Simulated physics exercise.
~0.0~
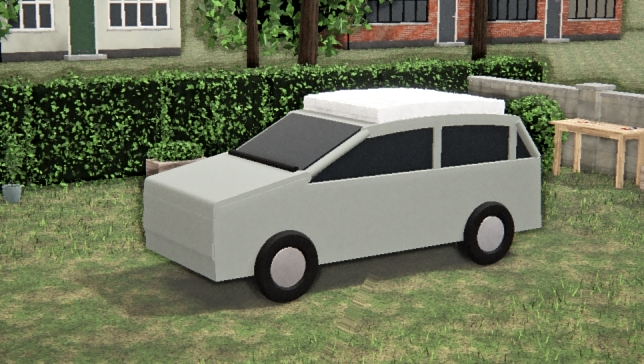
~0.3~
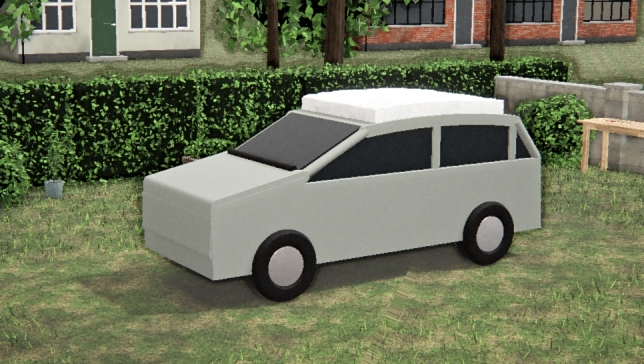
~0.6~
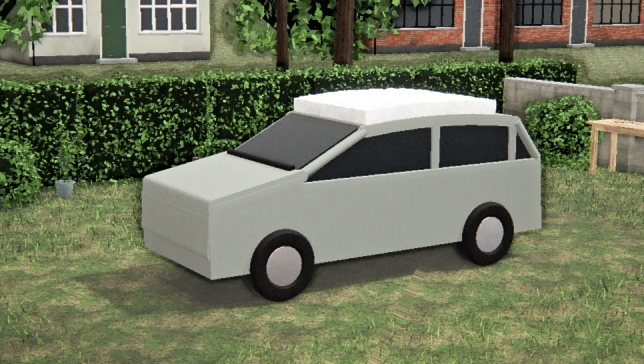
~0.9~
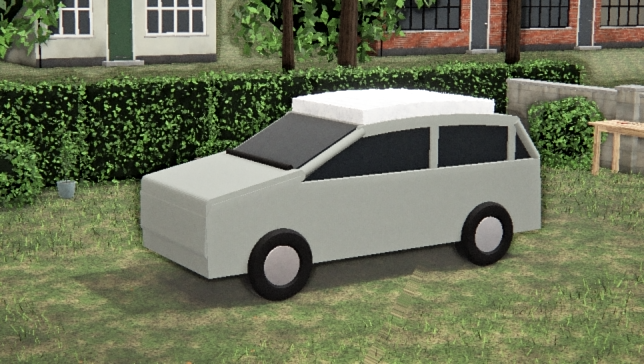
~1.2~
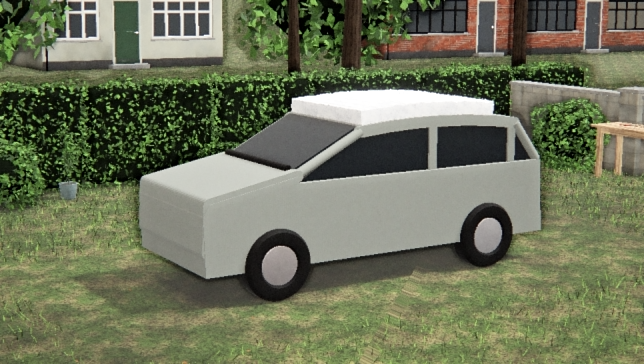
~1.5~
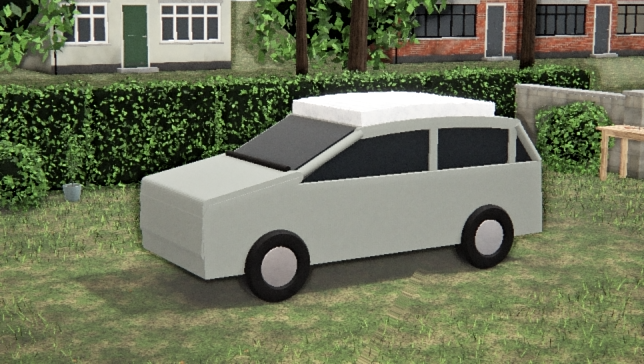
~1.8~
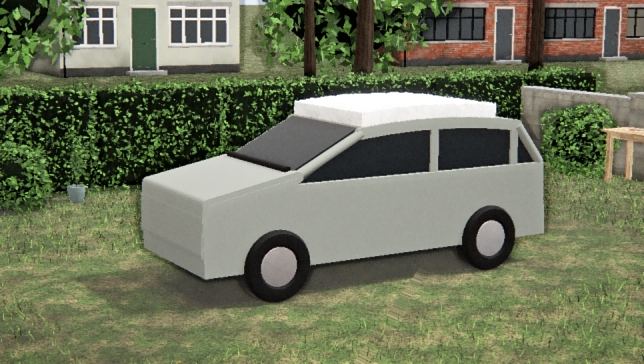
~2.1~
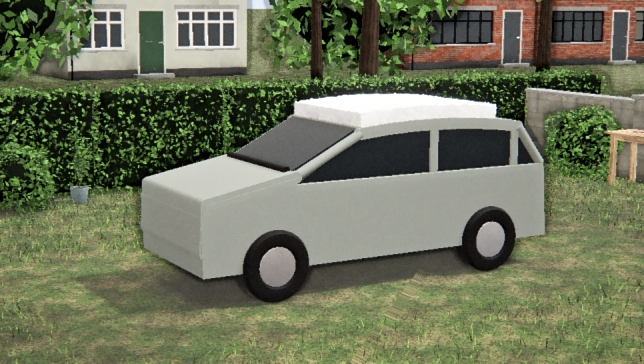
The clip shows a pale grey car with a thick slab of white snow on its roof, crossing a grassy area as hedges, a low wall and brick houses shift behind it. The snow stays on the roof to the end, leaving the windscreen and bonnet clear.
